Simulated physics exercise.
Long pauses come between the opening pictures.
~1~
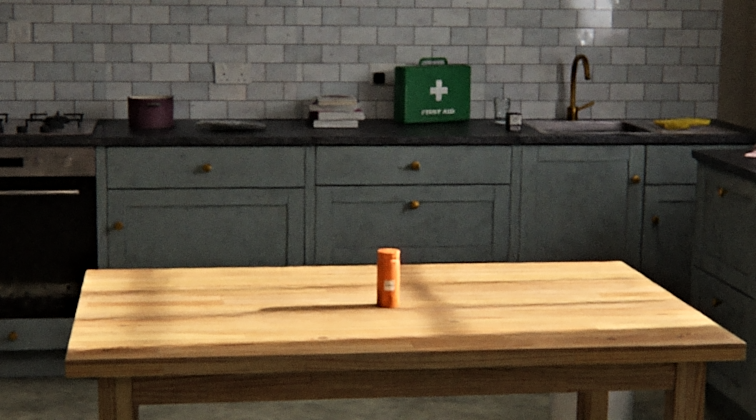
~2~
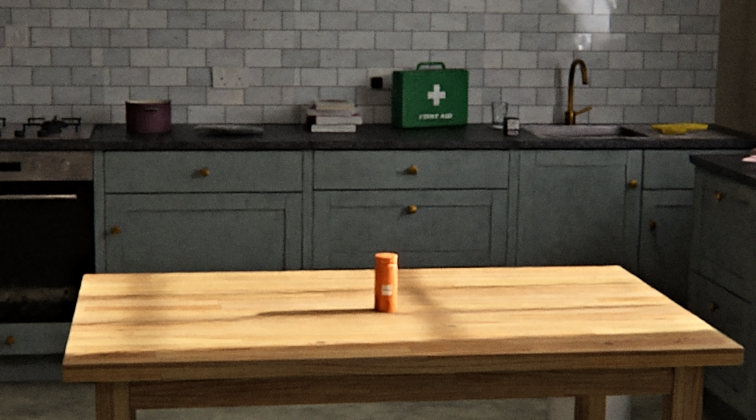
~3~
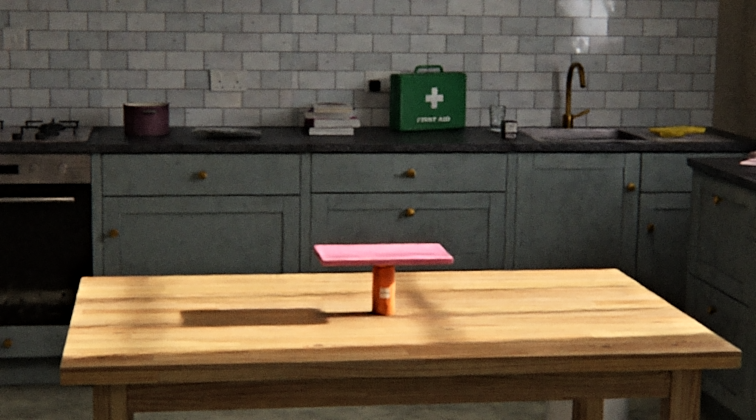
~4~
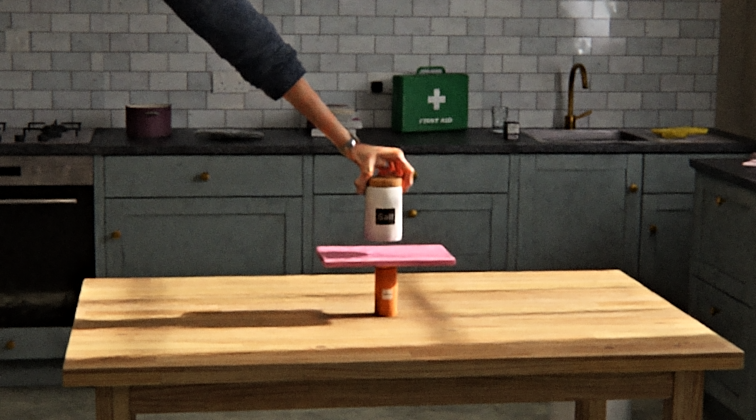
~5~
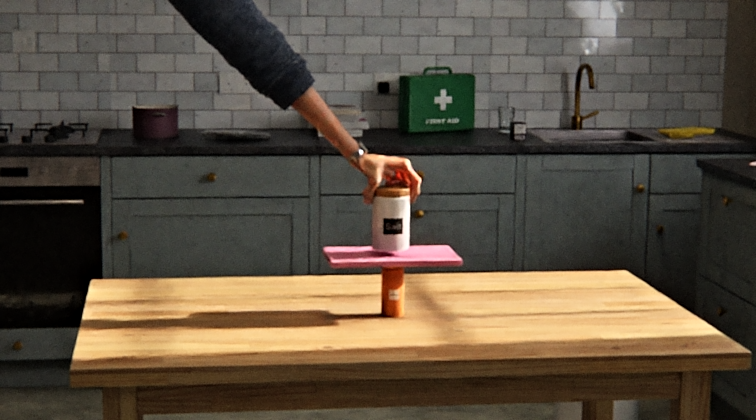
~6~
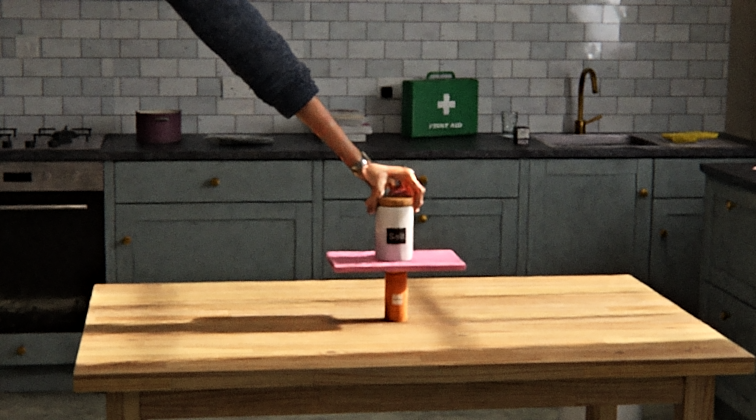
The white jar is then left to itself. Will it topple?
No.
Then, 0.30 s after the last picture, nothing has stirred.
Then, 0.70 s after the last picture, white jar resting near (394, 228).
At rest, all 3 in place. Seen from the same camera at the end, white jar near (394, 228). The stack keeps its balance.
